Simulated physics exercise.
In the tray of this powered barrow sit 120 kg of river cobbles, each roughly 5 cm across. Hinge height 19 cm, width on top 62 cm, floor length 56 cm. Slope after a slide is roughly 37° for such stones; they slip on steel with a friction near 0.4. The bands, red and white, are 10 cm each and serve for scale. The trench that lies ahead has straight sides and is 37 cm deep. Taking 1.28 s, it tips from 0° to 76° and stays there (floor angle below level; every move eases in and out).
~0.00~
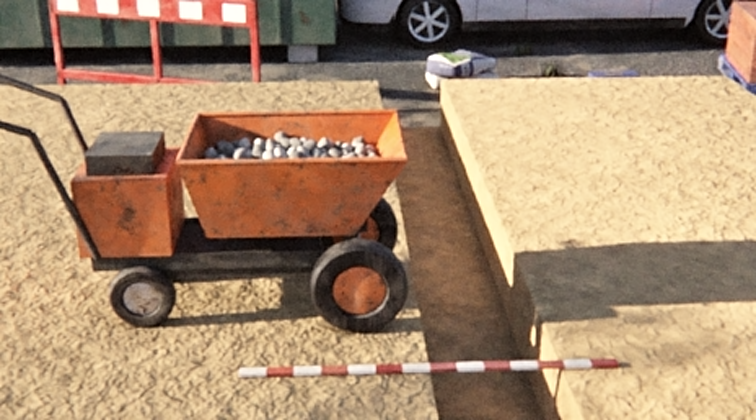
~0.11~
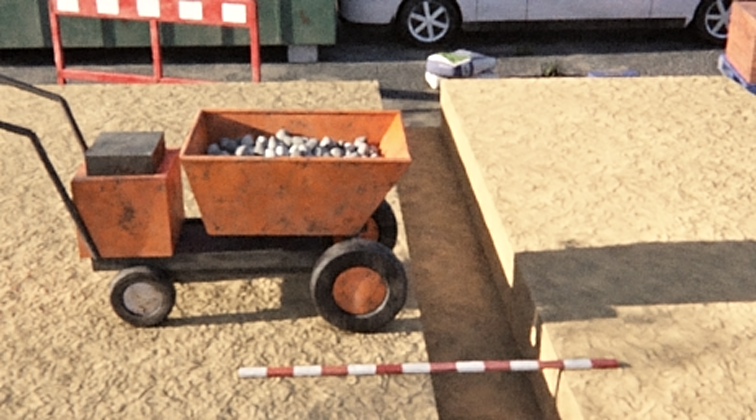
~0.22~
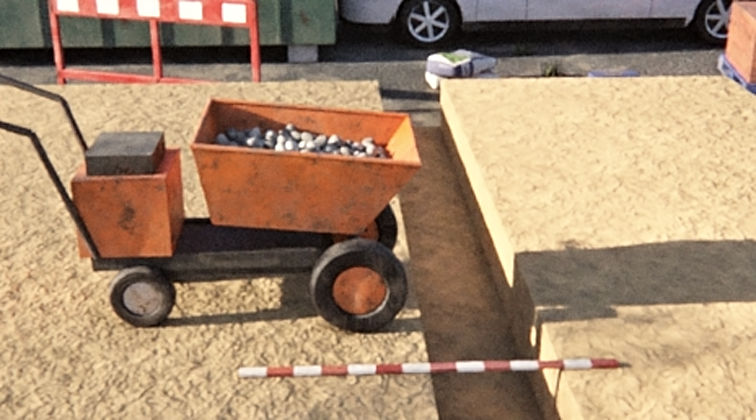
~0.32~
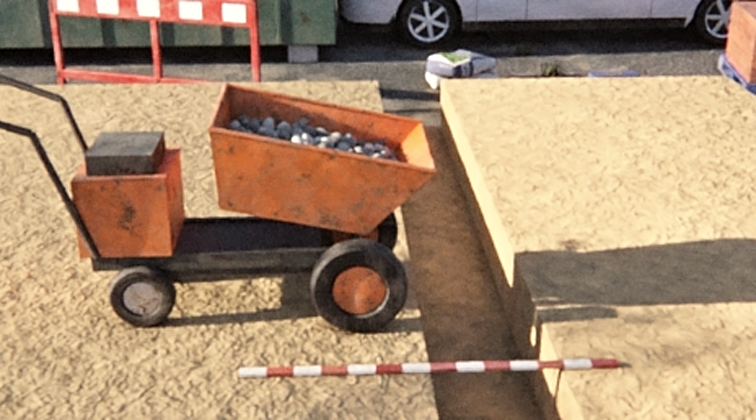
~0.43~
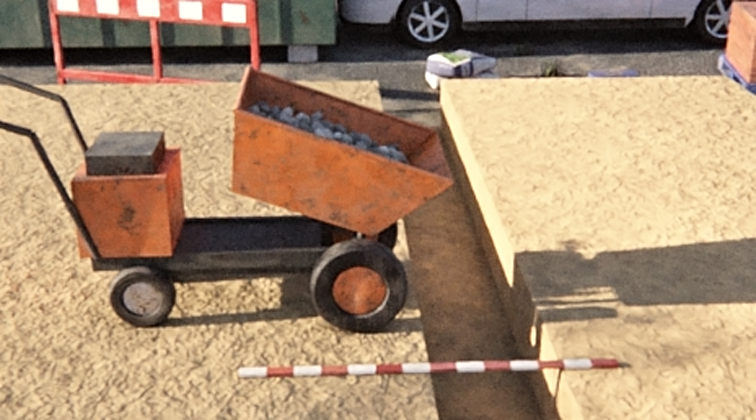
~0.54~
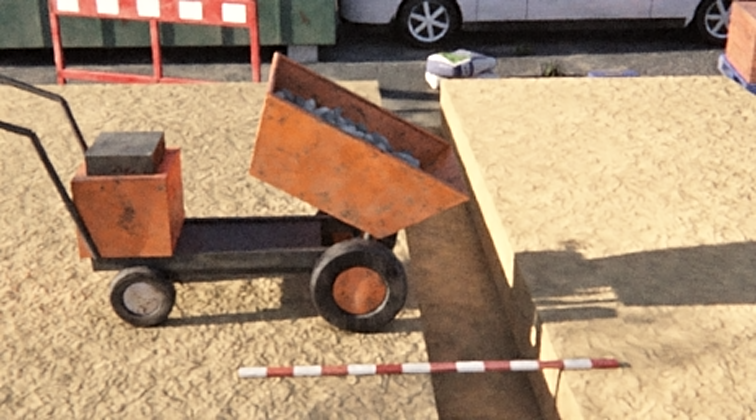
In the video, an orange tray filled with grey, rounded stones on a small powered barrow gradually tilts forward to the right, its rear rising steeply beside a straight-sided trench, while the wheels and a red-and-white banded pole remain still.
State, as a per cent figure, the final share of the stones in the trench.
The final share is about 64 per cent.
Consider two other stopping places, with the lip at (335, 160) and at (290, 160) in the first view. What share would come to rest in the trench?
The first gives about 100 percent and the second about 90 percent.
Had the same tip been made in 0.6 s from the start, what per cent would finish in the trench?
That would give about 45 percent.
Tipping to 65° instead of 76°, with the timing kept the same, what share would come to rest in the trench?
Some 45 in a hundred, I'd say.
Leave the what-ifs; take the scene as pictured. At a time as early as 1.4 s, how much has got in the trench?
Approx. 20 % of the load.
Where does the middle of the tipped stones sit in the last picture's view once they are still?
Middle at around (511, 349), I'd say.
After 1.0 s the floor is at 64°; 100 % in the tray; the foremost stones are at (495, 240).
After 1.4 s the floor is at 76°; 61 % in the tray, 18 % in the trench, 21 % past the trench; the foremost stones are at (619, 305).
After 1.7 s the floor is at 76°; 27 % in the tray, 37 % in the trench, 36 % past the trench; the foremost stones are at (724, 304).
After 3.7 s the floor is at 76°; 0 % in the tray, 64 % in the trench, 36 % past the trench; the foremost stones are past the picture's edge.
